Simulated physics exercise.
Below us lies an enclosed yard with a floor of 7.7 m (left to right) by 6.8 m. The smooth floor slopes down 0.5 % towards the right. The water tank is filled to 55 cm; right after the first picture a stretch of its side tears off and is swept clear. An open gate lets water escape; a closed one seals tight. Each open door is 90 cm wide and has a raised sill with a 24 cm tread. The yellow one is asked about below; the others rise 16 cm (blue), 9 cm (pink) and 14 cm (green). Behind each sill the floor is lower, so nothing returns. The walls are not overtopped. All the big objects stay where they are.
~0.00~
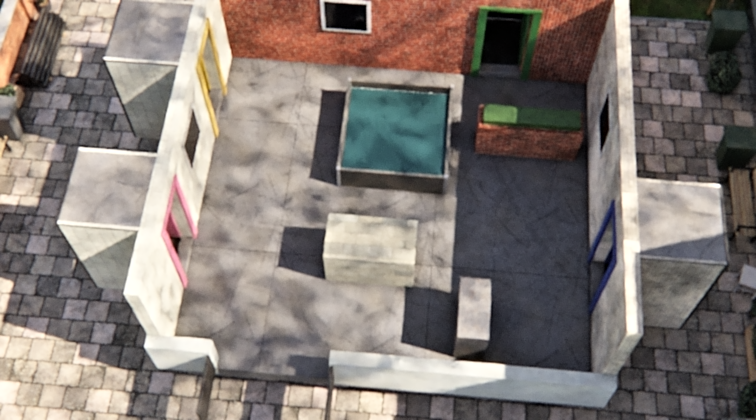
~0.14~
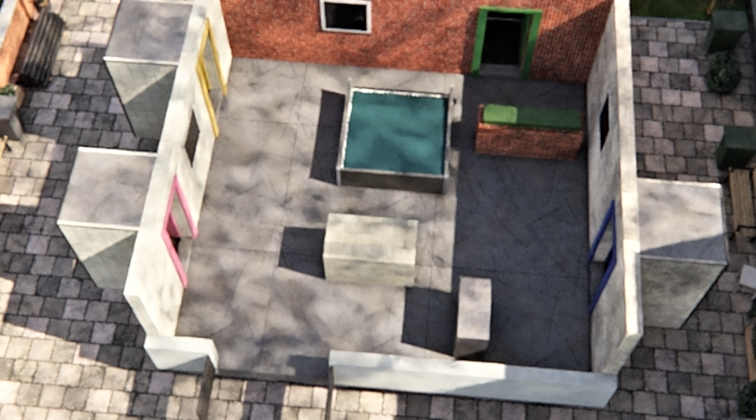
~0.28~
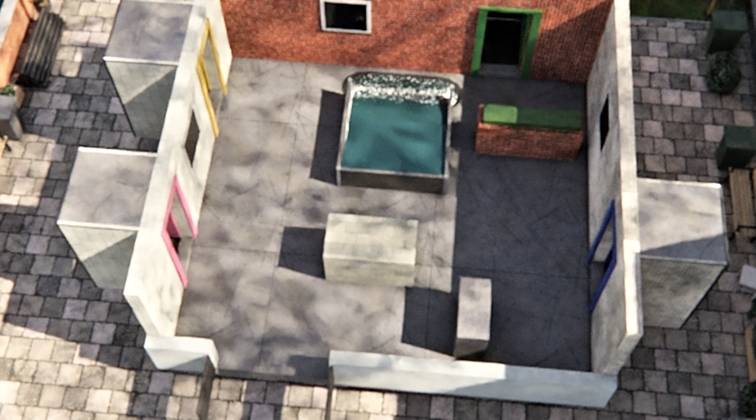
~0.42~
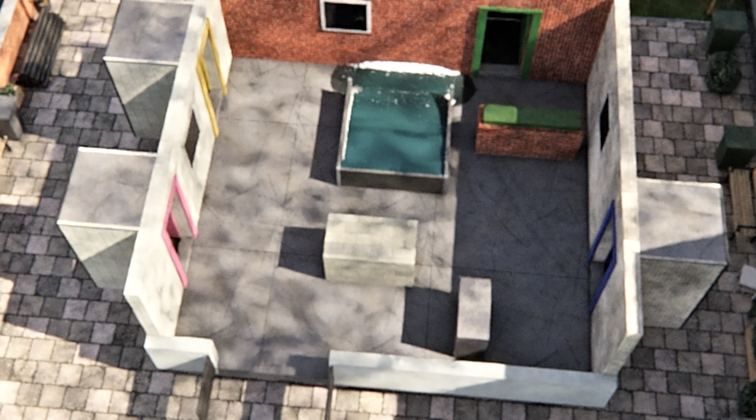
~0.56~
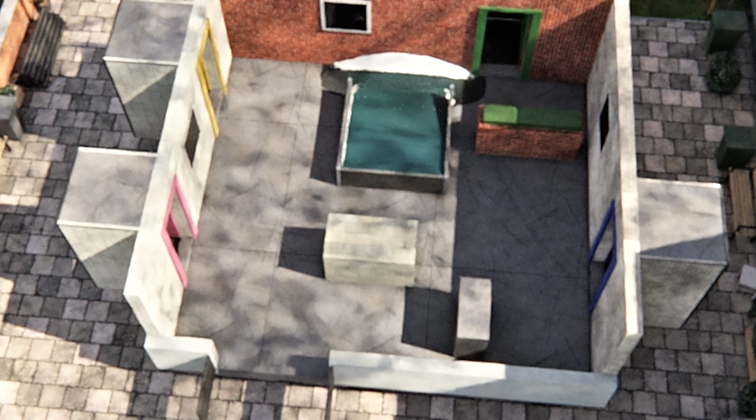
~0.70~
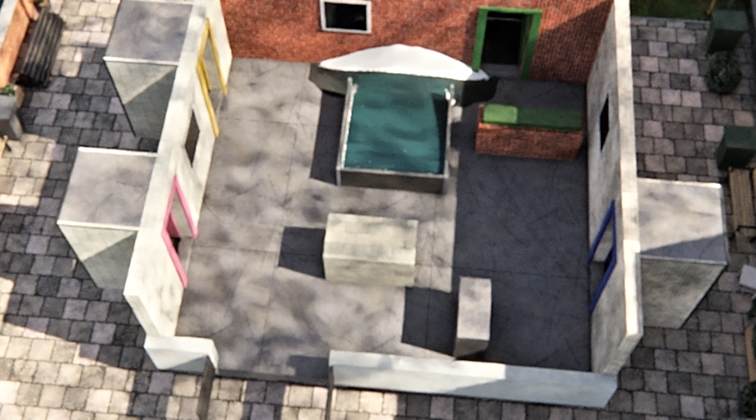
We see a walled yard with coloured doorways and a tank of blue-green water, still at first; then its far side opens and water pours out, fanning towards the brick wall and spreading left and right.
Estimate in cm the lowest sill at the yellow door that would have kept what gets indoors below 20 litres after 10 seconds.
It would have to be roughly 13 cm high.
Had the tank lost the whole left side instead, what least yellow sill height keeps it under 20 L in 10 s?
About 26 cm.
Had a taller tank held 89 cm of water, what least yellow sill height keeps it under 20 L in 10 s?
About 23 cm.
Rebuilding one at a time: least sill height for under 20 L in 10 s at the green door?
About 12.0 cm at green.
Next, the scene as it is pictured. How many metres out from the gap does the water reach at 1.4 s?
About 3.4 m.
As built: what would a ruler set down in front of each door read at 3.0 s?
Depths in cm: Blue 0, yellow 18, pink 0, green 12.
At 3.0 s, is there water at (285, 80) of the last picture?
It is flooded.
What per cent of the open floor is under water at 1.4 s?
About 10 per cent.
After 1.4 s water covers 10 % of the floor, deepest (42 cm) near (397, 74); it has not reached the yellow door.
After 3.0 s water covers 25 % of the floor, deepest (30 cm) near (565, 136); 18 cm at the yellow door, 0 litres in over its 25 cm sill.
After 10.0 s water covers 90 % of the floor, deepest (14 cm) near (530, 133); 5 cm at the yellow door, 0 litres in over its 25 cm sill.
At the yellow door as built, the water arrived by 2.0 s and peaked near 20 cm at 2.6 s.
Run again over the same 10 s with other heights there, 28 litres in over 11.5 cm, 7 litres over 16 cm. The limit of 20 litres is kept from about 13 cm up.
